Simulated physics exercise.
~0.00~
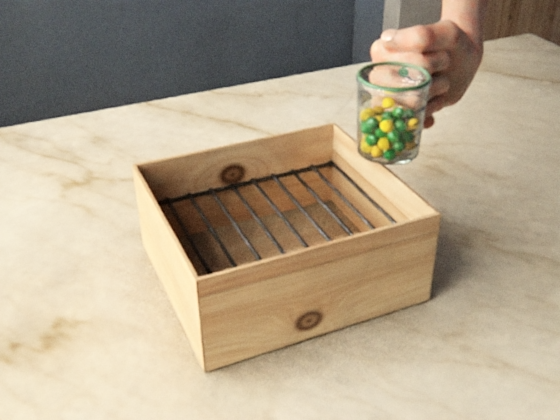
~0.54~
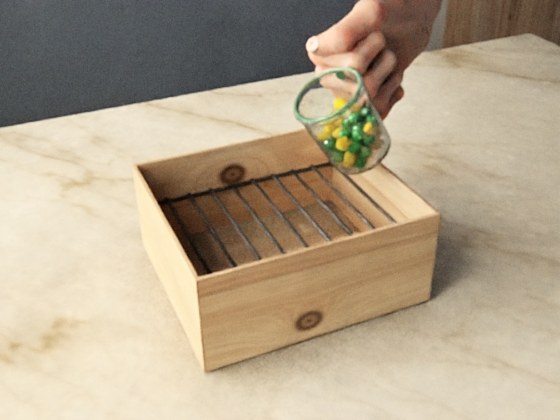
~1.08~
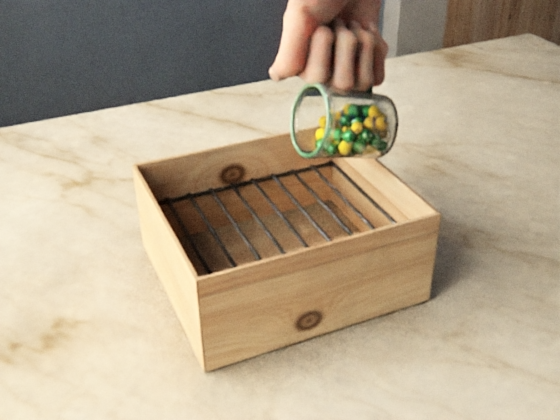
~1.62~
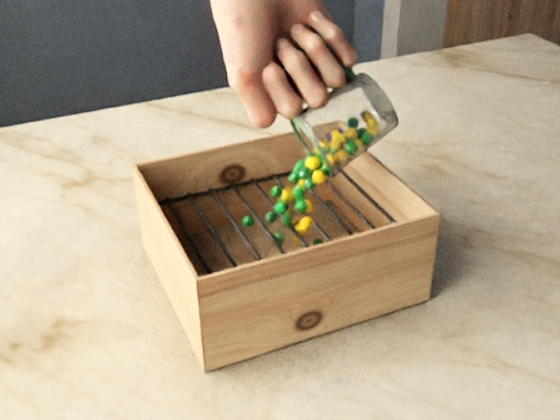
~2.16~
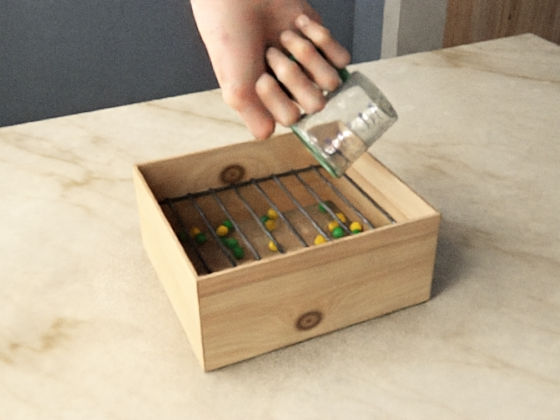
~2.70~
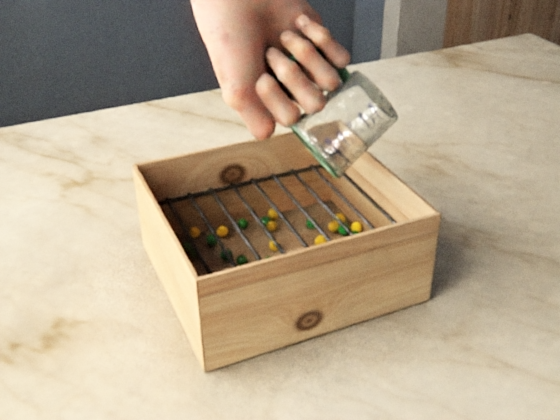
On a pale marbled tabletop, a hand holds a clear cup of small green and yellow balls above an open wooden box with a wire rack, moves it left and tips it over; the balls spill out, pass between the wires and end up beneath the rack.
